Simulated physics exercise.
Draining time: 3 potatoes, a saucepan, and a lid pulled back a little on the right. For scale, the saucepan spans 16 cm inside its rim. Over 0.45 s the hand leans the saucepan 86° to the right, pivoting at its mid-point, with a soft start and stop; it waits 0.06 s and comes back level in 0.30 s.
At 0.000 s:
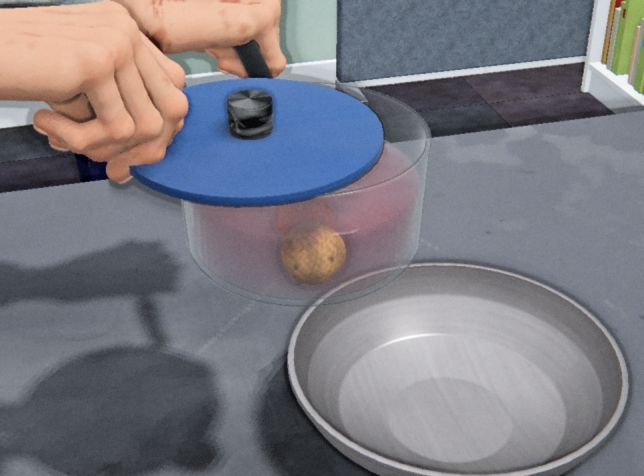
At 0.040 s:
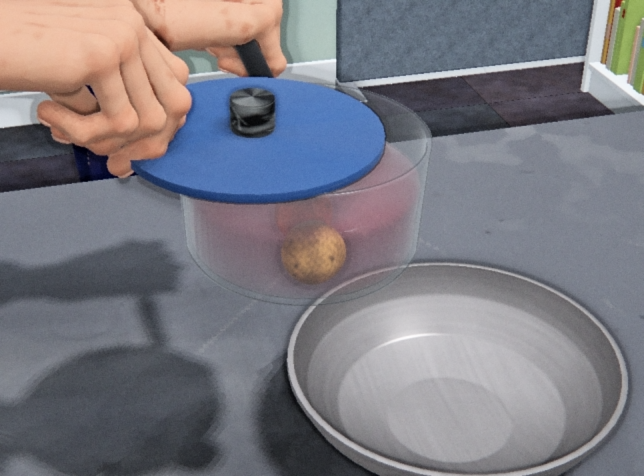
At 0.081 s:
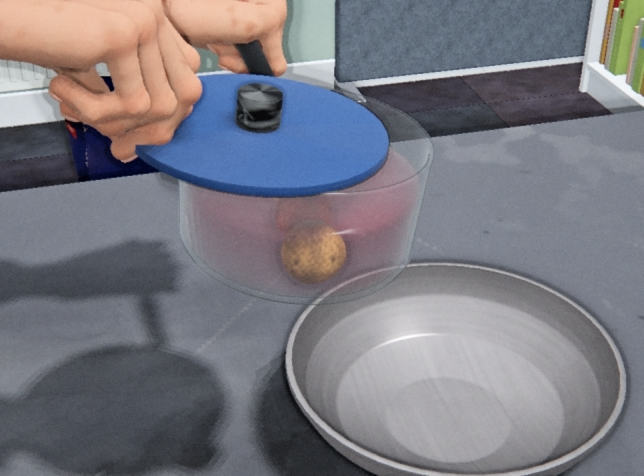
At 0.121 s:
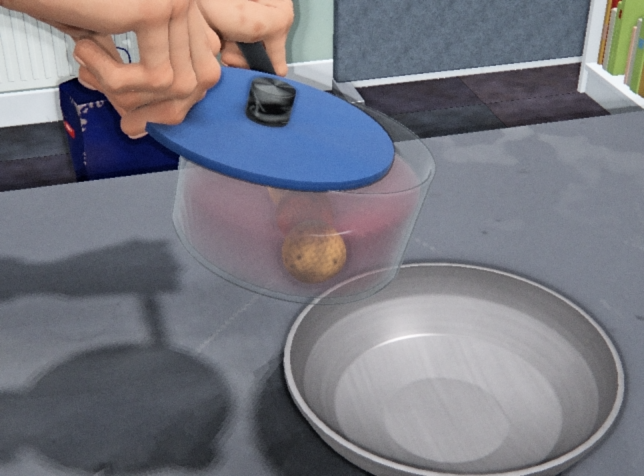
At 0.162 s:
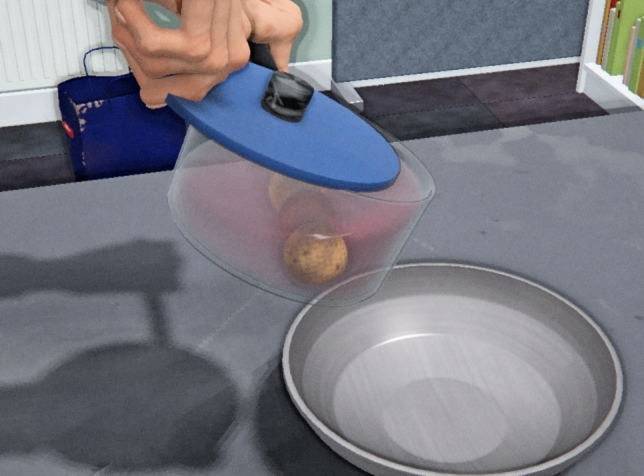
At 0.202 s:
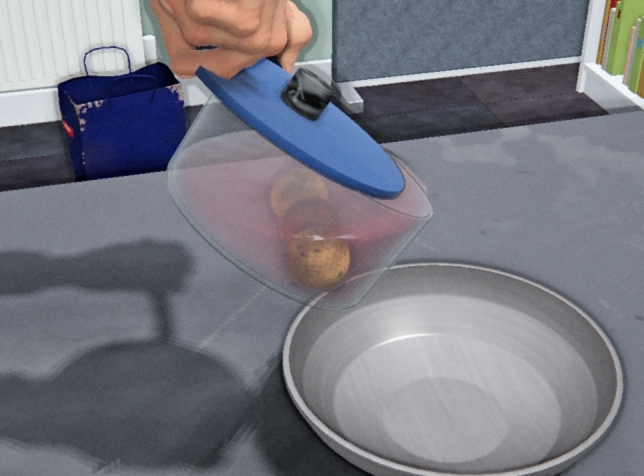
A see-through saucepan with a blue lid and black knob is held by two hands over a grey worktop, seen from slightly above by a still camera in a room. Inside are pinkish liquid and brown, potato-like lumps, with a wide silver dish at lower right. The hands rise as they lean the saucepan rightward, gently then more steeply, uncovering a dark blue bag behind at left.
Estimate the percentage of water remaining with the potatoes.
Some 27 per cent remains.
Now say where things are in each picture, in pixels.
The first picture shows tilt 0°; pouring edge (421, 122); surface from (187, 191) to (415, 160); the lid's edge is at (374, 119), 28 mm short of the rim.
The second picture shows tilt 2°; pouring edge (422, 125); surface from (187, 190) to (415, 161).
The third picture shows tilt 7°; pouring edge (424, 134); surface from (185, 187) to (415, 164).
The fourth picture shows tilt 14°; pouring edge (425, 150); surface from (184, 185) to (416, 166).
The fifth picture shows tilt 25°; pouring edge (424, 170); surface from (179, 182) to (418, 170).
The sixth picture shows tilt 36°; pouring edge (421, 193); surface from (173, 176) to (417, 176); 1 per cent is over the edge; the lid's edge is at (391, 165), 28 mm short of the rim.
After 0.36 s the tilt is 77° and 66 per cent of the water is still in the saucepan.
After 0.47 s the tilt is 86° and 38 per cent of the water is still in the saucepan.
After 0.59 s the tilt is 72° and 29 per cent of the water is still in the saucepan.
After 0.72 s the tilt is 18° and 27 per cent of the water is still in the saucepan.
In the end 27 per cent of the water is still in the saucepan.
